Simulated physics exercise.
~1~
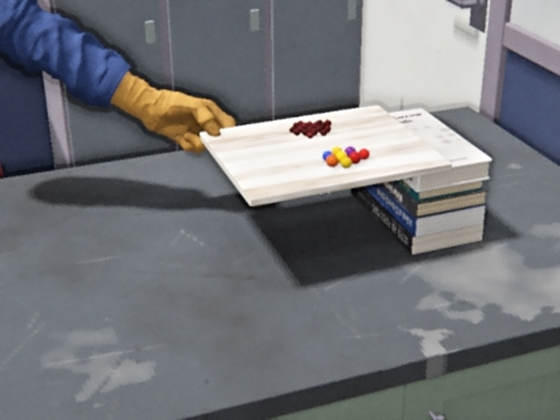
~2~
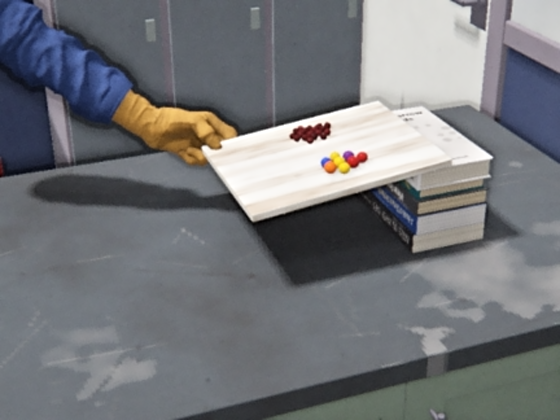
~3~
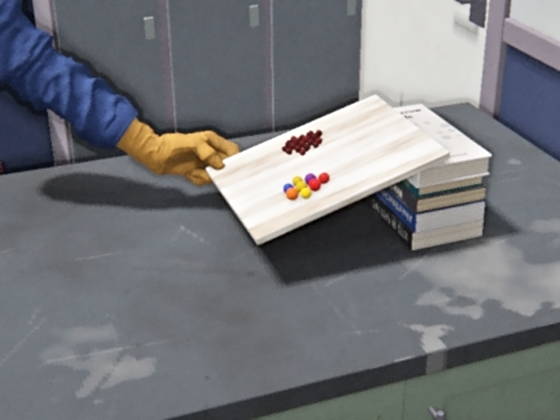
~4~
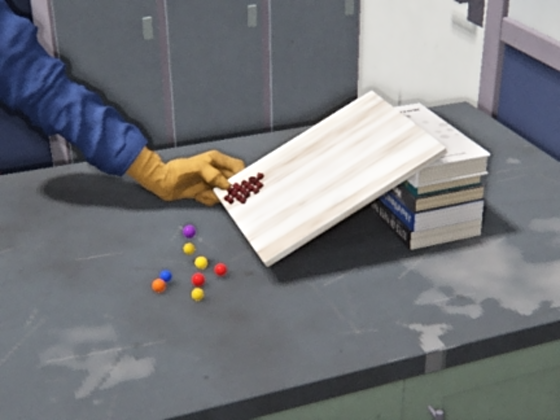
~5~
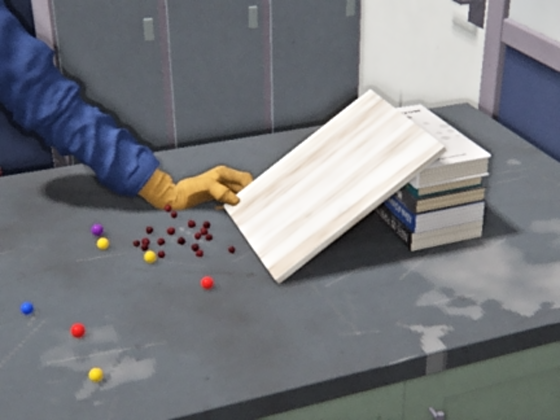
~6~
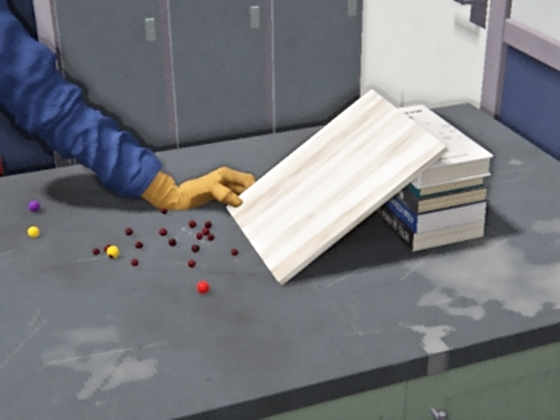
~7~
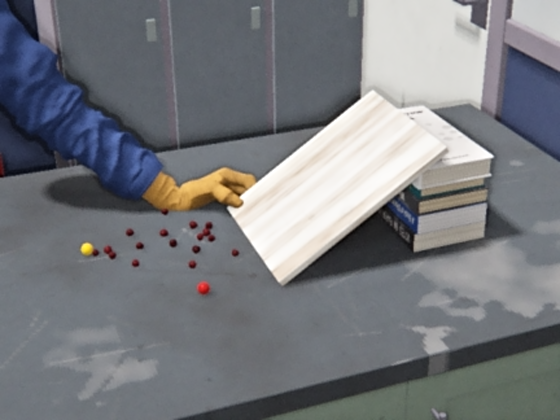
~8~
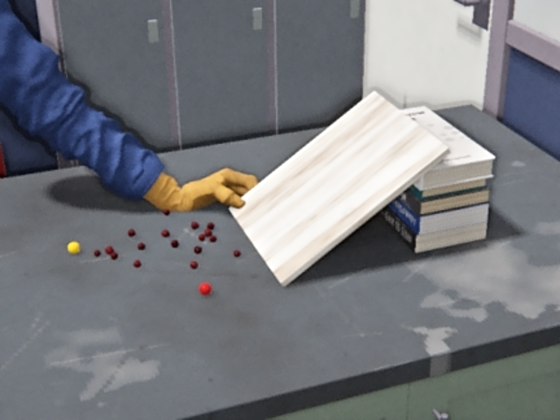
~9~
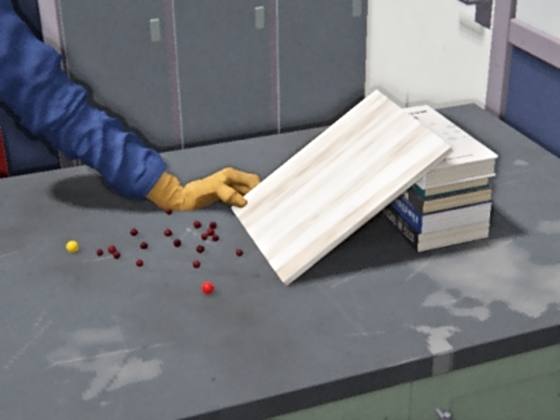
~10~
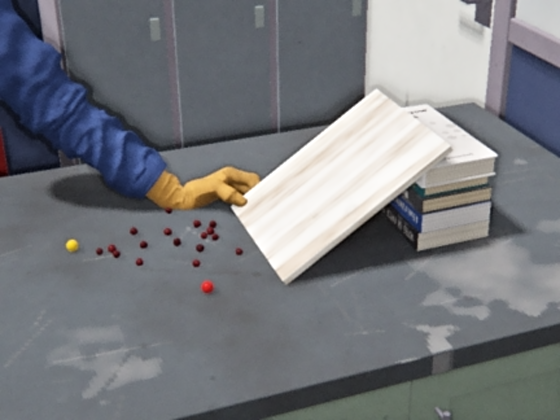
A gloved hand lowers the left end of a pale board propped on books, and colourful balls roll off leftward across the counter, followed by small dark red beads; most of the balls leave view, while one yellow, one red and the scattered beads remain.
